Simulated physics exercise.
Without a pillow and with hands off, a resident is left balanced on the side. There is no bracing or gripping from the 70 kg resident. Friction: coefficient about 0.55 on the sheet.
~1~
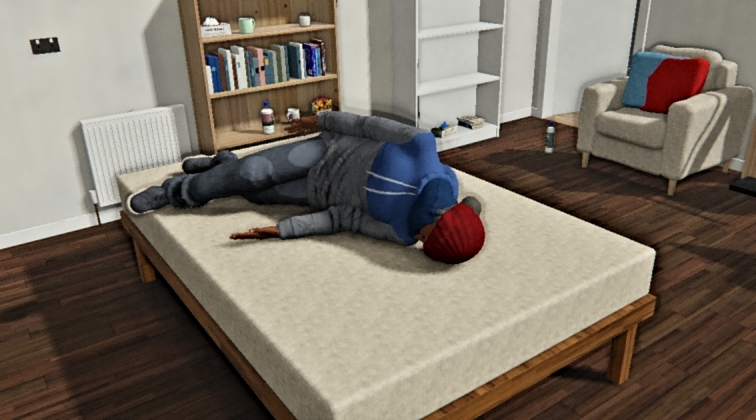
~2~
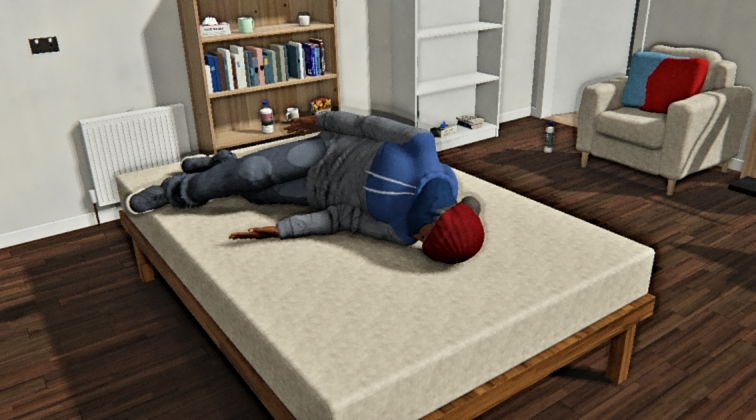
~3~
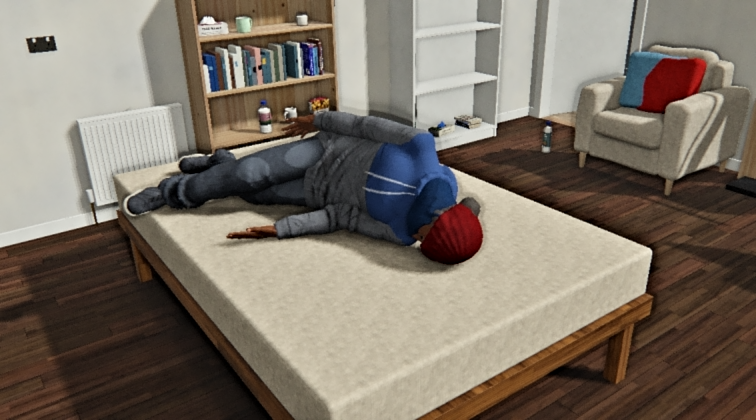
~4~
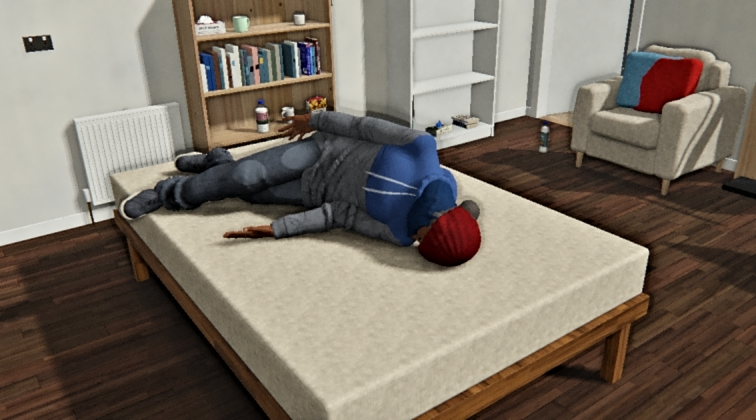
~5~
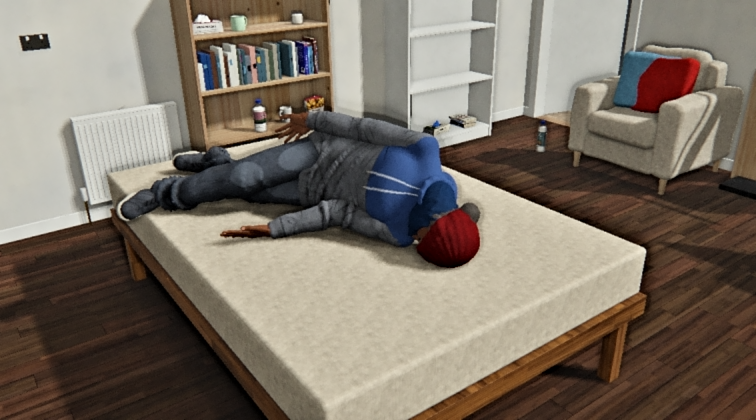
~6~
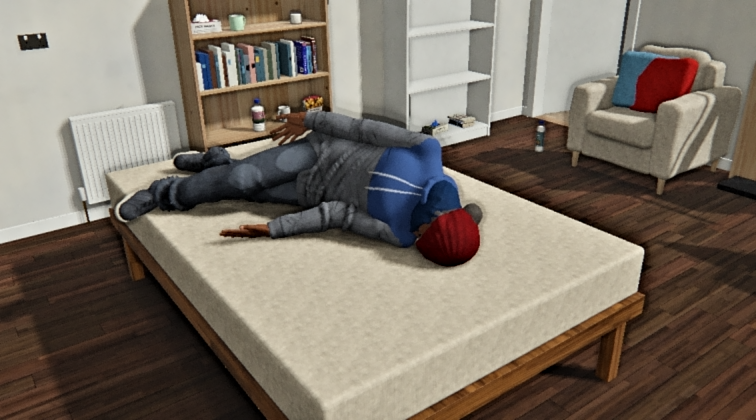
Person in a red hat lying side-on across a bare mattress, upper body turning slightly and one arm shifting near a bookcase.
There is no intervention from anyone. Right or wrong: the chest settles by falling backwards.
Right.
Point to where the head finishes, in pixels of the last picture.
Around (474, 216).
Then, 0.28 s after the last picture the chest is turned 40° from lying flat on the back, near (421, 193) in the last picture's view.
Then, 0.68 s after the last picture the chest is turned 5° from lying flat on the back, near (426, 194) in the last picture's view.
Then, 1.28 s after the last picture the chest is turned 0° from lying flat on the back, near (427, 194) in the last picture's view.
In the final state, chest sinks back.
